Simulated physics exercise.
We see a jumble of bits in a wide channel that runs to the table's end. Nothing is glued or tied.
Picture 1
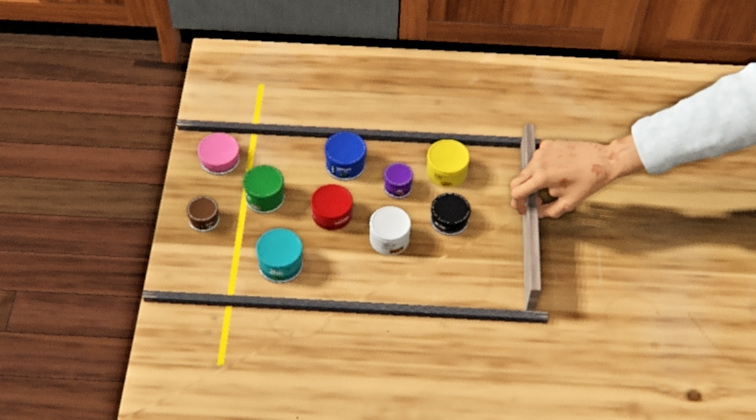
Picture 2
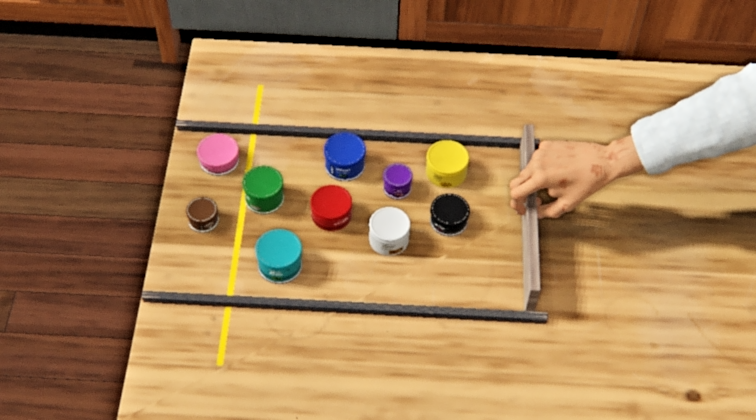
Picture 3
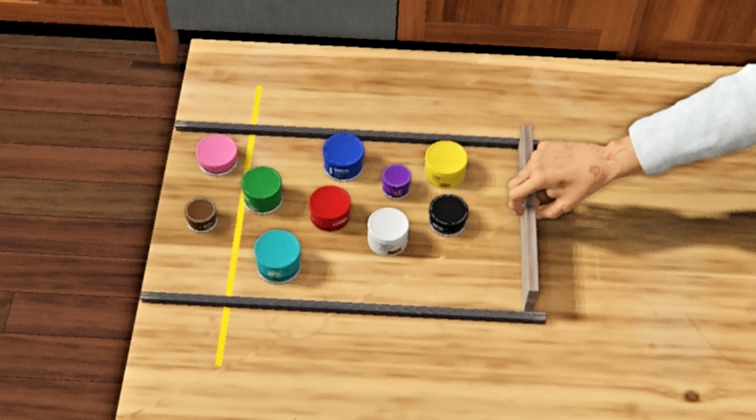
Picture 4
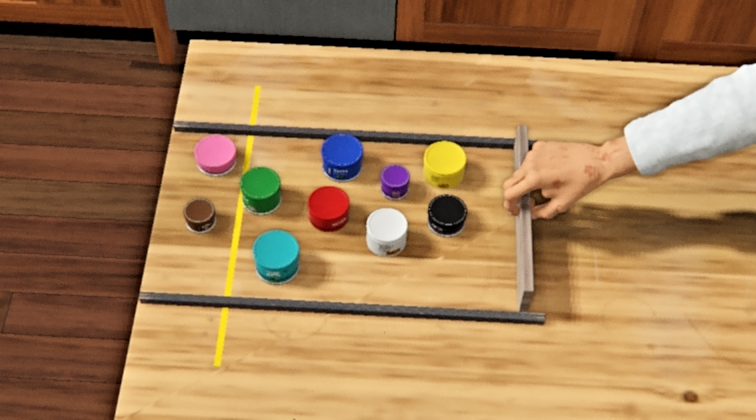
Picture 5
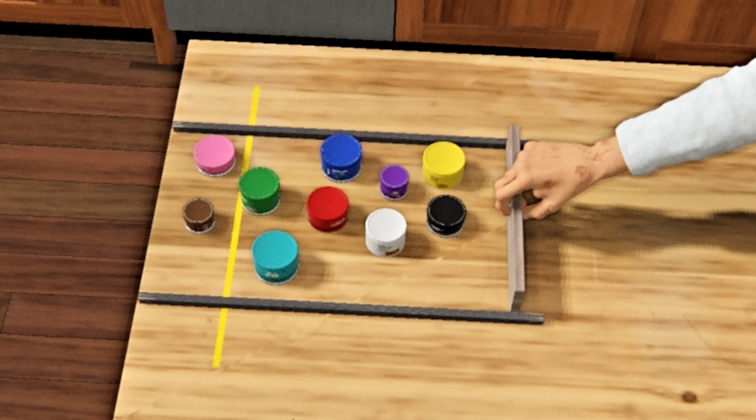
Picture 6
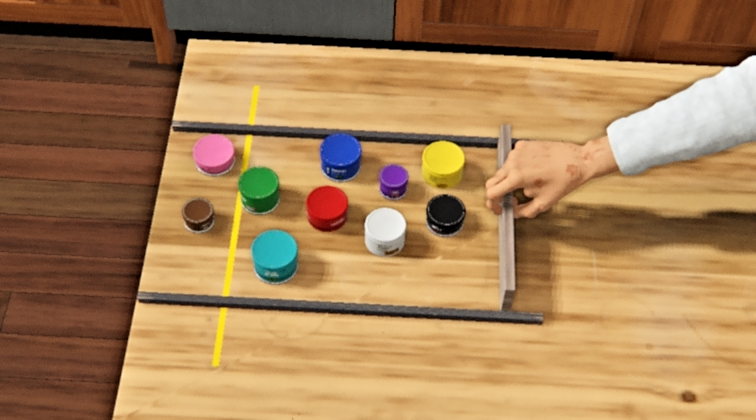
A hand slides a wooden board slightly left toward colourful tubs that stay still on the table.
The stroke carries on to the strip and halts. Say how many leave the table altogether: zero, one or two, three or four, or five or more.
Here the number that fall off is one or two.
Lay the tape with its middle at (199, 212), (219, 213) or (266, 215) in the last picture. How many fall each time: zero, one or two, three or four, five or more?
For each place: Five or over; 1 or 2; not one.
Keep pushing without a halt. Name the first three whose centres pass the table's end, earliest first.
In order: The pink tin, then the brown tin, then the blue pot.
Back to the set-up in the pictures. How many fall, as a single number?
It comes to 2.
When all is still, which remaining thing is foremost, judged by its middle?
The blue pot ends nearest.
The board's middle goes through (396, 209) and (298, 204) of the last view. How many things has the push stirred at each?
The counts are 5 and 9.
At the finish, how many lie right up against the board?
That makes 5.
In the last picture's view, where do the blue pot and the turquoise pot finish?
First (186, 152), then (205, 270).
Soon after, none off yet; brown tin at rest near (198, 216); pink tin at rest near (214, 156); green tin at rest near (259, 191).
After that, none off yet; brown tin moving near (192, 214); pink tin displaced about its own width near (189, 155); green tin displaced about its own width near (232, 185).
In the end, the number that fall off is one or two; gone, pink tin and brown tin.
